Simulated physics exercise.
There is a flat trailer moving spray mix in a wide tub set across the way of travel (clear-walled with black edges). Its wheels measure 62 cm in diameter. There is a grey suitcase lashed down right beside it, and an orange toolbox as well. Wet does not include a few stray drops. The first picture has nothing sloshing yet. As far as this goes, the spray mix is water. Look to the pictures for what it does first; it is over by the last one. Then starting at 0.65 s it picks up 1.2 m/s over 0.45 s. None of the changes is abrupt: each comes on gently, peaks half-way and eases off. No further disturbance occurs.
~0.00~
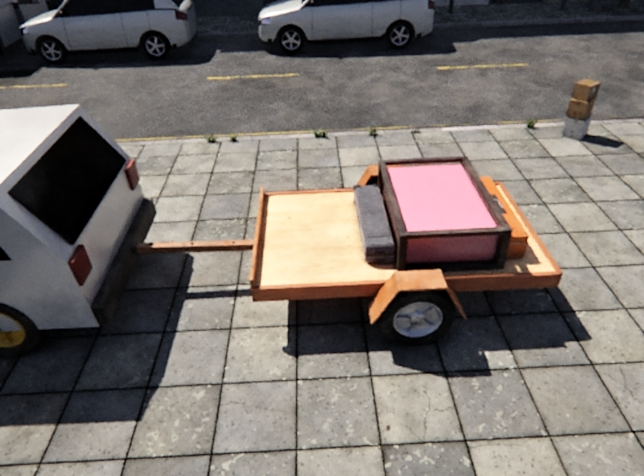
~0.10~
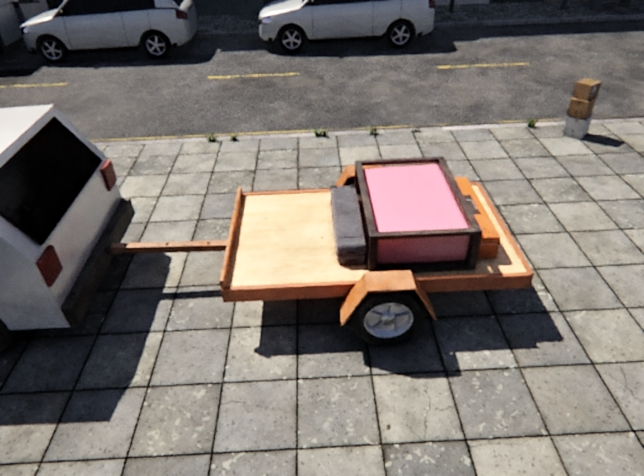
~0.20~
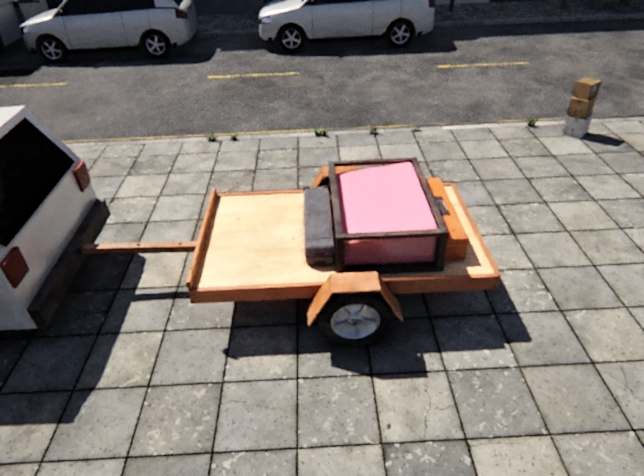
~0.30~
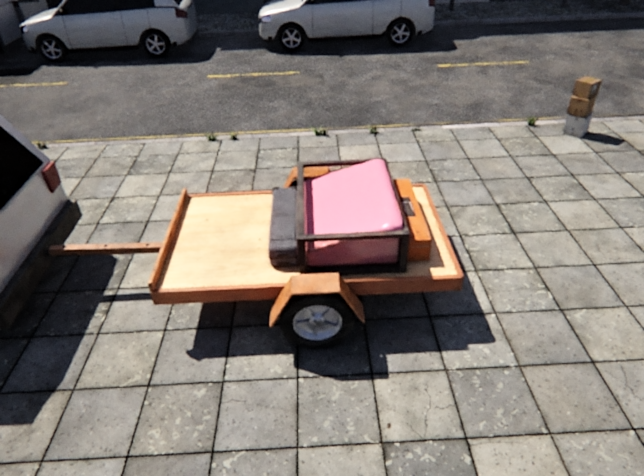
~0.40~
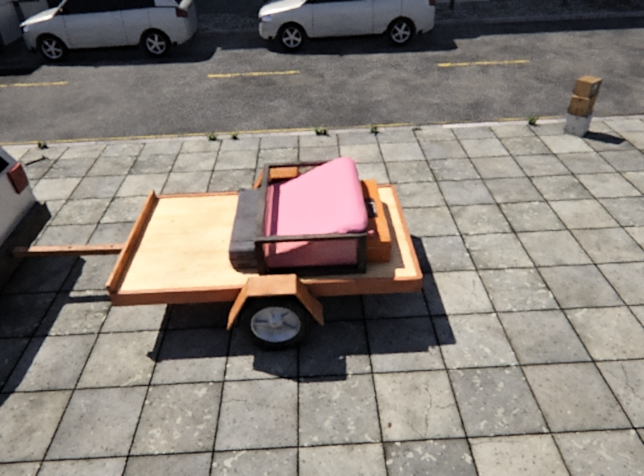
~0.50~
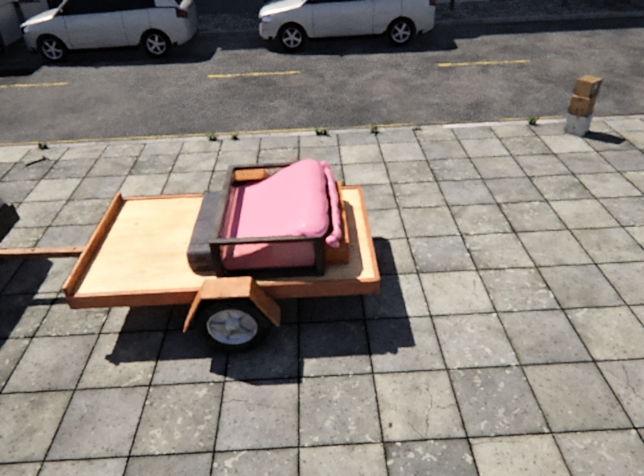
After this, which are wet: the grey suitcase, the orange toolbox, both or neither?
The grey suitcase is spared; the orange toolbox is hit.
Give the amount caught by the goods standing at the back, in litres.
It catches some 19 L.
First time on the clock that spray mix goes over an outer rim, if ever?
Looks like it happens close to 0.6 s in.
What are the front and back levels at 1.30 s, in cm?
About 22 cm in front and 32 cm behind.
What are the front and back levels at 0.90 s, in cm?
About 30 cm in front and 30 cm behind.
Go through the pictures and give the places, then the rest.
In the first frame, the spray mix reaches (395, 171) at the front end; it reaches (455, 168) at the back end; no slope yet; the front is on the left, levels are read along the far wall; the grey suitcase stands at the front; the orange toolbox stands at the back; a wheel hub at (419, 323).
In the second frame, the spray mix reaches (371, 171) at the front end; it reaches (431, 168) at the back end; no slope yet.
In the third frame, the spray mix reaches (344, 176) at the front end; it reaches (404, 165) at the back end; it is heaped 9° towards the back.
In the fourth frame, the spray mix reaches (313, 182) at the front end; it reaches (373, 161) at the back end; it is heaped 18° towards the back.
In the fifth frame, the spray mix reaches (279, 186) at the front end; it reaches (338, 160) at the back end; it is heaped 24° towards the back.
In the sixth frame, the spray mix reaches (244, 188) at the front end; it reaches (302, 161) at the back end; it is heaped 24° towards the back; a wheel hub at (232, 331).
After 0.90 s it stands 30 cm high behind and 30 cm in front; 8 per cent has gone over the back.
After 1.30 s it stands 33 cm high behind and 23 cm in front; 8 per cent has gone over the back.
After 1.80 s it stands 22 cm high behind and 34 cm in front; 8 per cent has gone over the back.
After 4.09 s 8 per cent has gone over the back; the grey suitcase has caught nothing and the orange toolbox 19 litres.
